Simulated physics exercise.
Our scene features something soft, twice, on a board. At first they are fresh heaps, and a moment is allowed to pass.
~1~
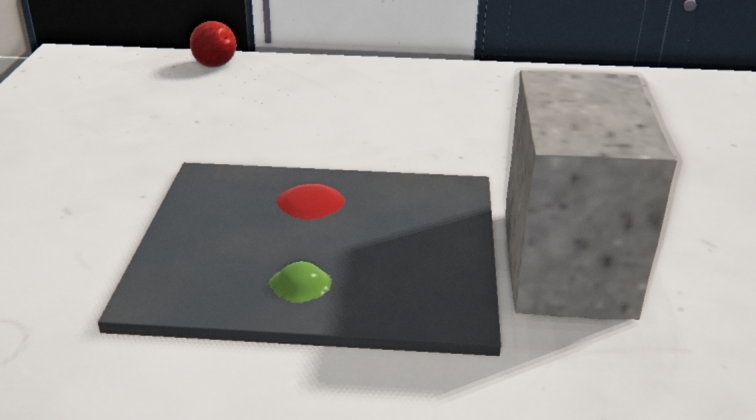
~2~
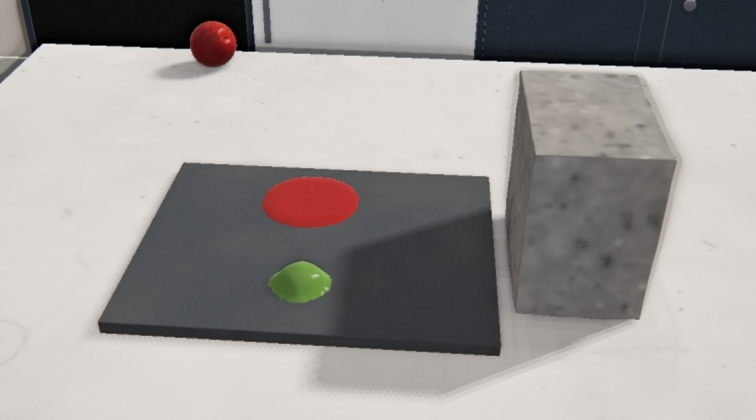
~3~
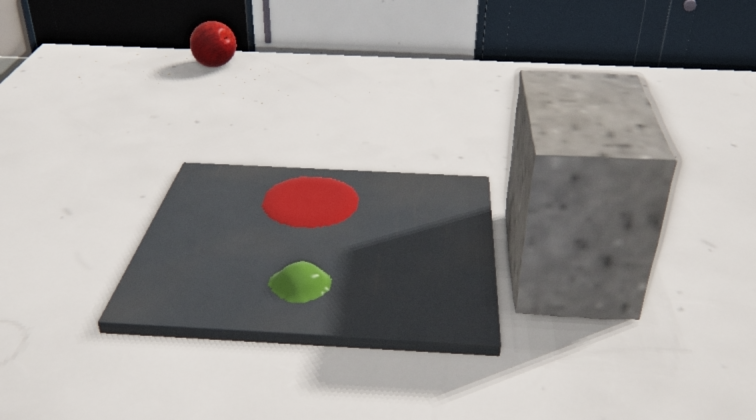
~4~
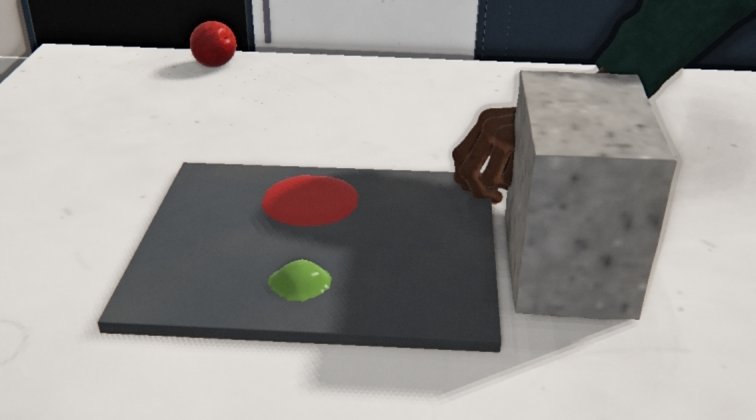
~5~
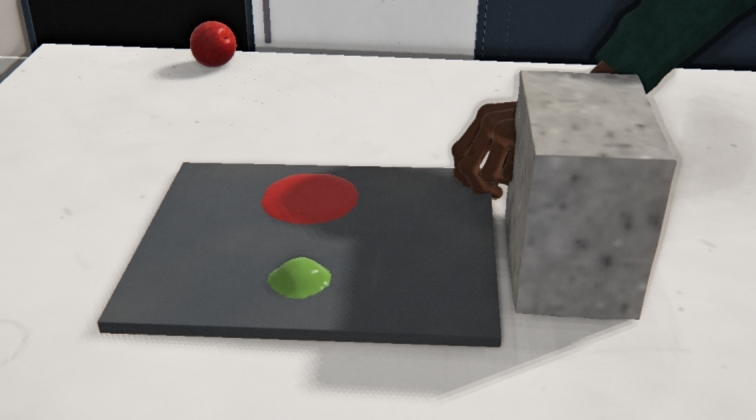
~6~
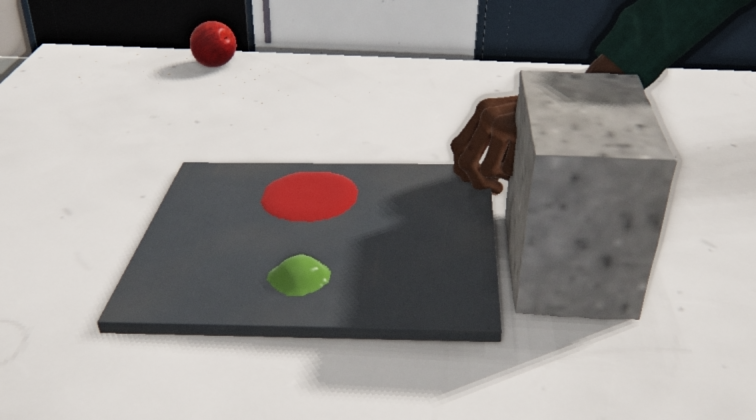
A dark board lies flat on a white counter, seen from slightly above by a still camera, with a red patch toward its back, a glossy green mound nearer the front, a speckled grey stone block at right and a red ball-like object behind. The red spreads into a wider, thin oval while the green keeps its shape. A hand in a dark green sleeve reaches from behind the block, grips the board's right end and raises it very slightly.
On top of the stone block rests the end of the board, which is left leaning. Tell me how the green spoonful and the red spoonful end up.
Green spoonful stays put, red spoonful slips off.
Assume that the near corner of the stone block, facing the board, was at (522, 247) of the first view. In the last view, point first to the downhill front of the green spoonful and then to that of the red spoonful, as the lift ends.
(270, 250) and (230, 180).
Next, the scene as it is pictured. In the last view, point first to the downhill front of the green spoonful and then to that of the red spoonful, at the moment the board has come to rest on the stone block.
In the last picture the first one is at (235, 213) and the second at (177, 184).
Shortly, slope about 32°; the green spoonful has not moved; the red spoonful has crept down a long way.
Then, the green spoonful has not moved; the red spoonful is dripping off the low end.
At the finish, slope about 32°; the green spoonful has not moved; the red spoonful is dripping off the low end.
